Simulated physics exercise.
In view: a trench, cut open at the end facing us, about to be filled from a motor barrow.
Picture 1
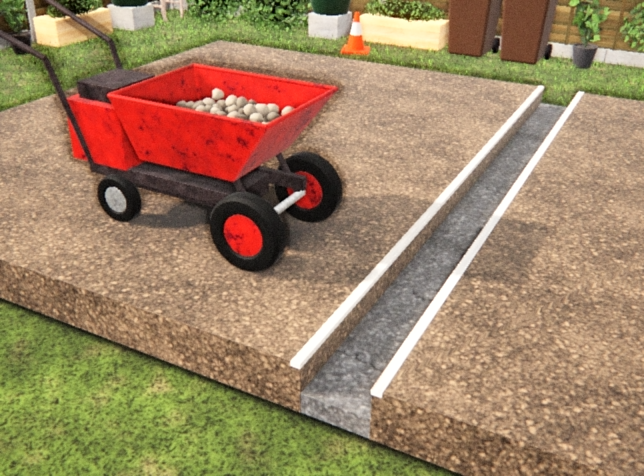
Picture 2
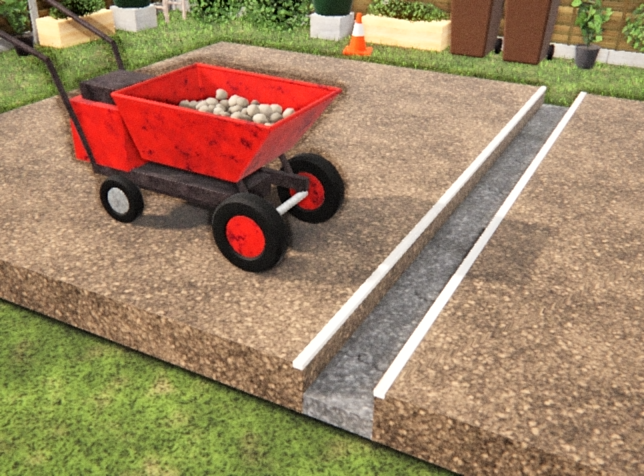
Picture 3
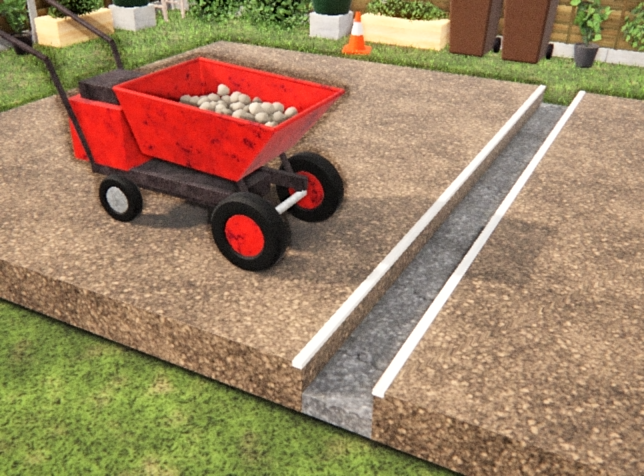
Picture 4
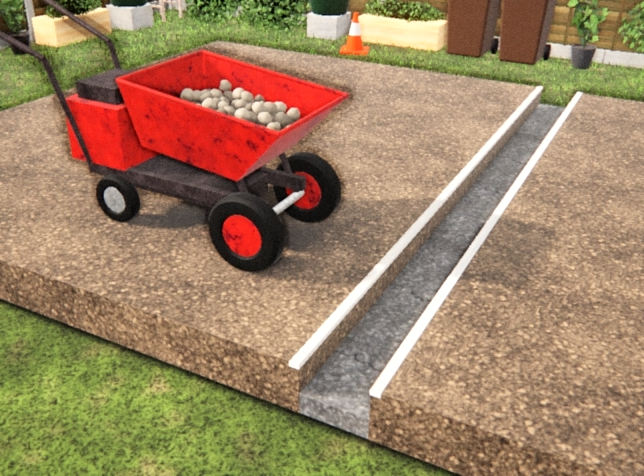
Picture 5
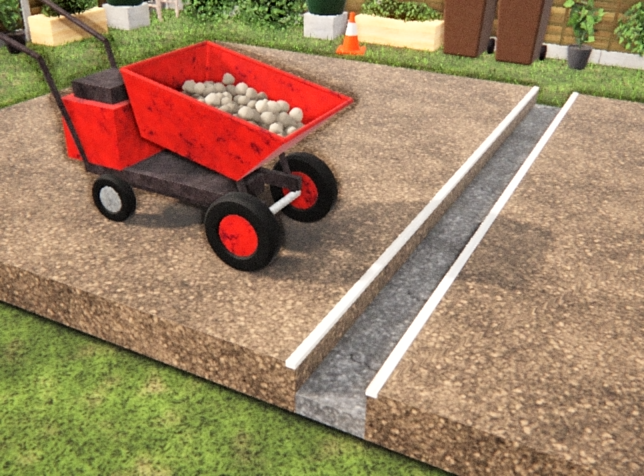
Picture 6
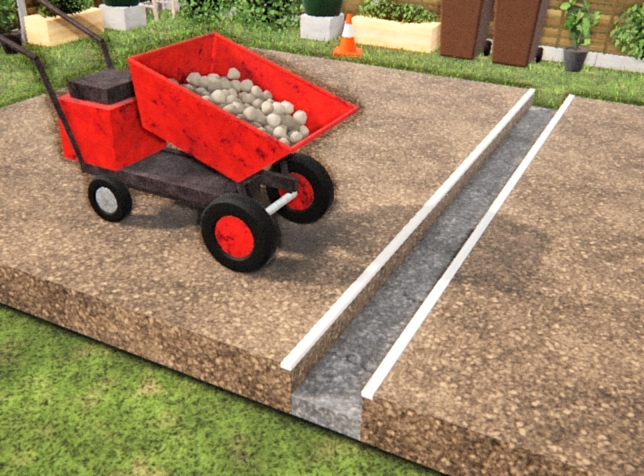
In a garden, a red motor barrow loaded with round pebbles stood on a brown slab left of an open trench, and its skip slowly tilted toward the trench, its back end rising.
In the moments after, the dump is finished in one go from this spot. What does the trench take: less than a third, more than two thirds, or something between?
In the trench: More than two thirds.
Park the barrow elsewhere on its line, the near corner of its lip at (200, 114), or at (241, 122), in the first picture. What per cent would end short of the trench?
First some 50, then 10 per cent.
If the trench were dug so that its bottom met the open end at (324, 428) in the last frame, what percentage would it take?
It comes to 100 per cent or so.
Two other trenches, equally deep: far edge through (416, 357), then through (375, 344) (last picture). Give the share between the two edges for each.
First some 100, then 60 per cent.
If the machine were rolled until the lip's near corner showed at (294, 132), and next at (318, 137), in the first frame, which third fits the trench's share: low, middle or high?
At the first place one to two thirds, at the second below one third.
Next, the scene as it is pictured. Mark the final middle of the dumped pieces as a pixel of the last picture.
At about (405, 290).
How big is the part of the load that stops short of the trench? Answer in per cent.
Close to 0 per cent.
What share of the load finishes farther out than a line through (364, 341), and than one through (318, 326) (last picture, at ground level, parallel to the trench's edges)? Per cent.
First some 50, then 100 per cent.
Shortly afterwards, skip tipped steeply; the whole lot in the skip.
Next, skip tipped right over; near two thirds in the skip; near a quarter in or heaped over the trench; only a few beyond it; only a few falling.
Some moments later, skip tipped right over; only a few in the skip; only a few short of the trench; the bulk in or heaped over the trench; a little beyond it.
In the end, skip tipped right over; only a few in the skip; only a few short of the trench; the bulk in or heaped over the trench; a little beyond it.
